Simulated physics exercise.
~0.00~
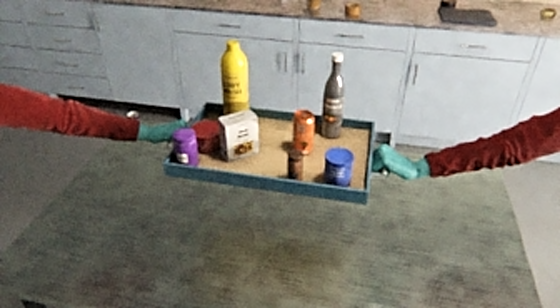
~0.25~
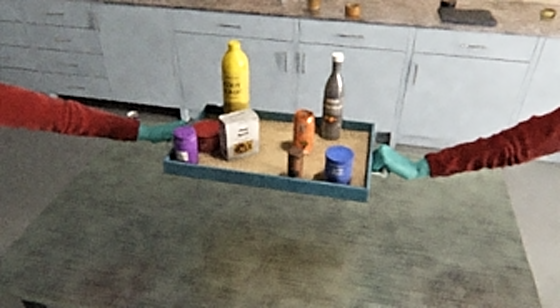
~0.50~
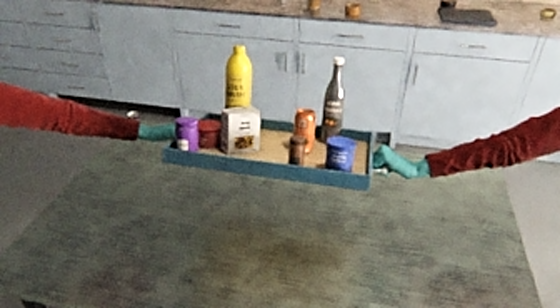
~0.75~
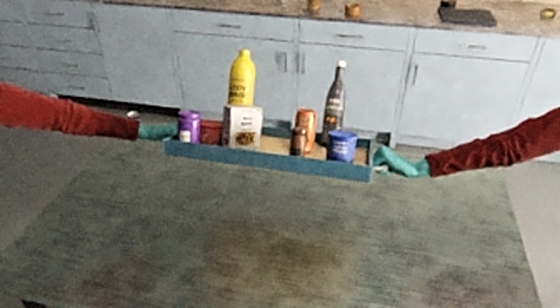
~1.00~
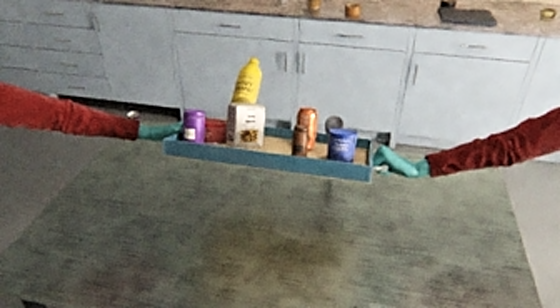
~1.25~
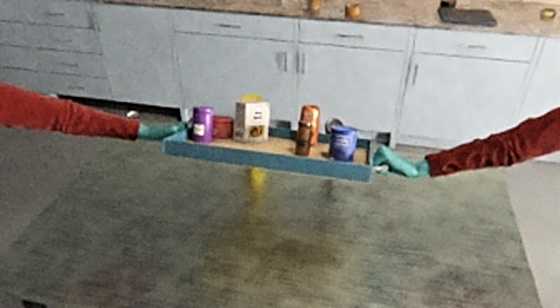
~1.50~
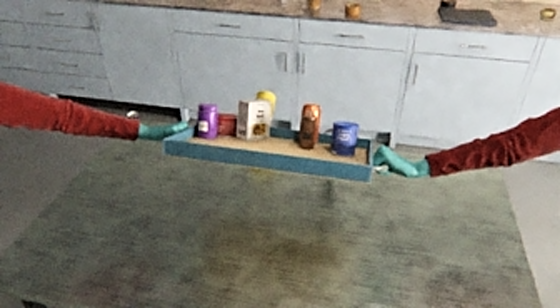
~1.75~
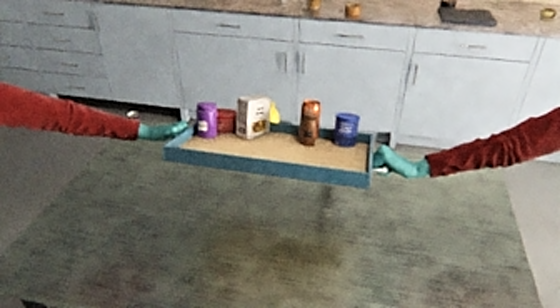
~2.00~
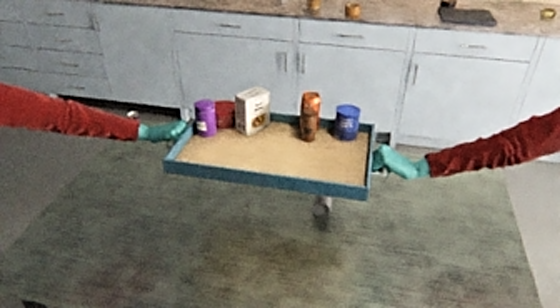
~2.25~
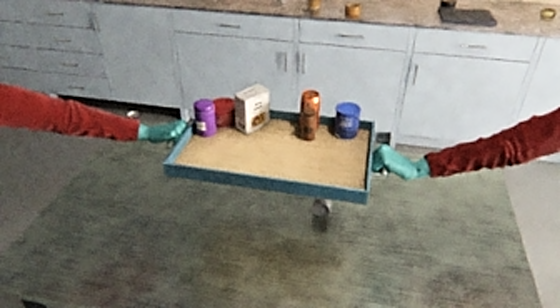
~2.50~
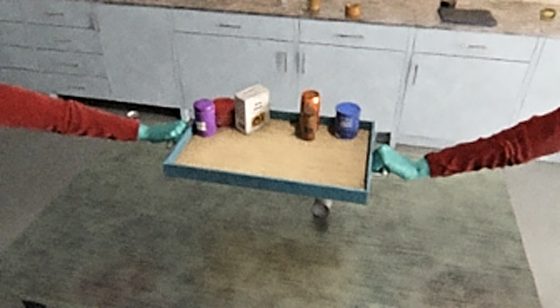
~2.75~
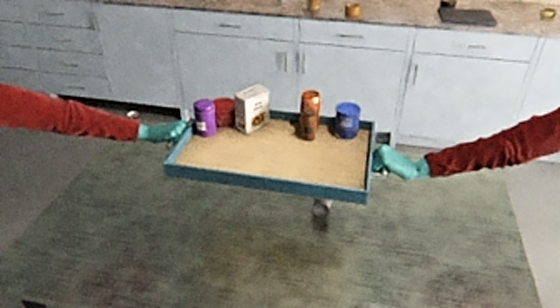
In a room lined with pale cabinets, two gloved hands tipped a tray's far side down, and the yellow and grey bottles toppled off the back while the smaller containers slid that way; the tray levelled with those still standing along its far edge.
